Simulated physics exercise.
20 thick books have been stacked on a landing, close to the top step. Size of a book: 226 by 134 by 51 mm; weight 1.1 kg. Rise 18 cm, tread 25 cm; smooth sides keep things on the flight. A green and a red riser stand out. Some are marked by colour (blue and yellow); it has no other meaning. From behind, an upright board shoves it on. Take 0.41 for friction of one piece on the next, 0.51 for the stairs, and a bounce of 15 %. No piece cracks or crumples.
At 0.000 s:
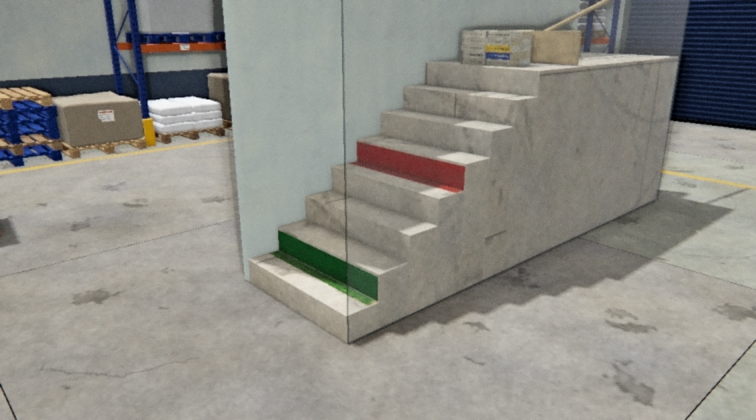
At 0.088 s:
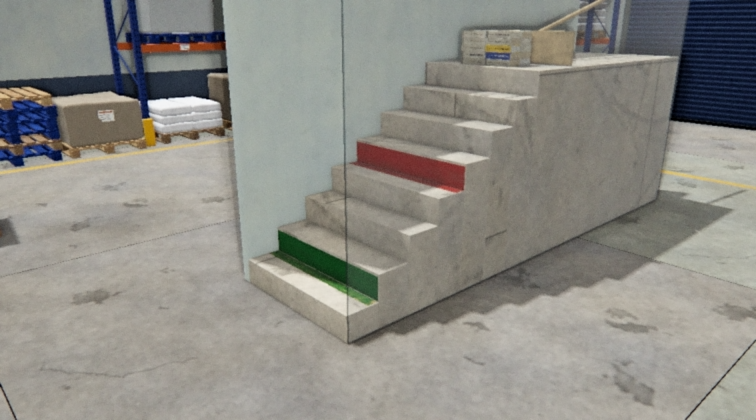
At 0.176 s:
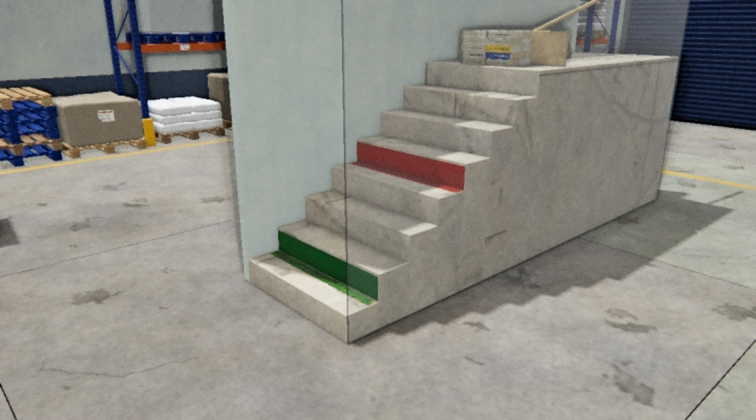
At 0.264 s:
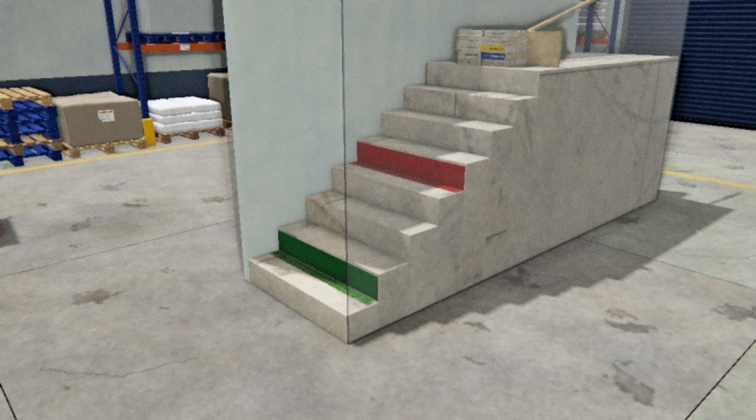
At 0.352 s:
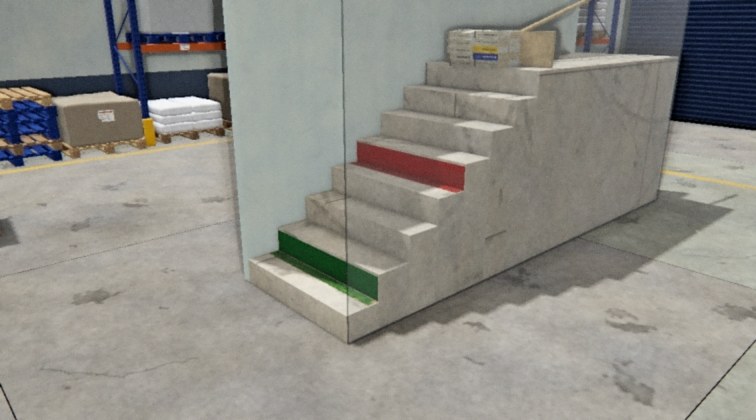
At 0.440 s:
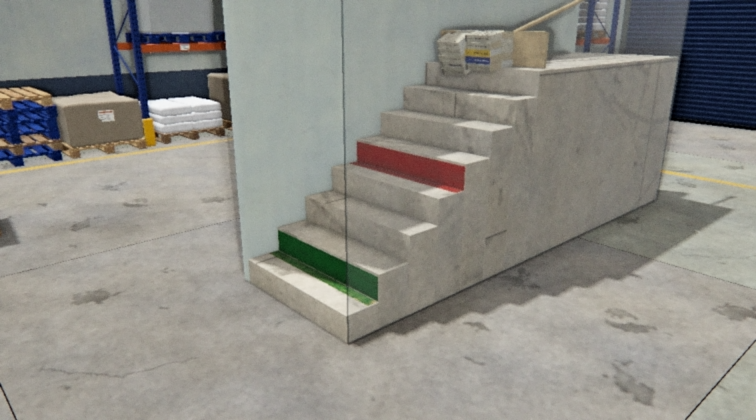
Stacked pale books on a concrete stair landing sliding slowly left toward the top step, pushed by a board, front ones tilting.
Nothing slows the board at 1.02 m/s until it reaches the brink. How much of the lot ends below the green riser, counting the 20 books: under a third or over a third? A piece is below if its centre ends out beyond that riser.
Ending below the green riser: Under a third.
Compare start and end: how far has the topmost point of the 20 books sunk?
Some 33 cm lower.
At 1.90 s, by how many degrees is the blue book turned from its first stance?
Some 90°.
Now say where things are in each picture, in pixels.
In the first frame (we follow the side turned to the camera), board (580, 38) 57 cm from the edge; red riser, near end, (449, 189); green riser, near end, (362, 299); yellow book (498, 49); blue book (497, 56); no piece has moved.
Board (574, 38) 48 cm from the edge; yellow book (498, 49), in the second frame.
Board (568, 39) 39 cm from the edge; blue book (497, 56), in the third frame.
Board (561, 39) 30 cm from the edge; yellow book (493, 49) displaced 55 mm; blue book (493, 56) displaced 53 mm; 20 stirred so far, in the fourth frame.
Board (555, 39) 21 cm from the edge; yellow book (485, 49) displaced 15 cm; blue book (485, 57) displaced 15 cm; steepest lean 8°, the book at (459, 50); 20 stirred so far, in the fifth frame.
Board (548, 39) 12 cm from the edge; red riser, near end, (449, 189); green riser, near end, (362, 299); yellow book (477, 53) tipped 9°; blue book (477, 60) tipped 9°; steepest lean 28°, the book at (452, 65); 20 stirred so far, in the sixth frame.
Around 0.56 s, none of the 20 books below the green riser, 20 disturbed; yellow book tipped 25°, 13 cm lower; blue book tipped 25°, 13 cm lower.
Around 0.80 s, none of the 20 books below the green riser, 20 disturbed; yellow book tipped 69°, 39 cm lower; blue book tipped 66°, 37 cm lower.
Around 1.20 s, 1 of the 20 books below the green riser; yellow book upside down; blue book on its side.
Around 1.90 s, 2 of the 20 books below the green riser; yellow book upside down; blue book on its side.
Finally (2.9 s), 3 of the 20 books below the green riser; yellow book upside down; blue book on its side. That is 15 per cent. Seen by the last camera, middles, yellow book near (427, 148), blue book near (417, 170).
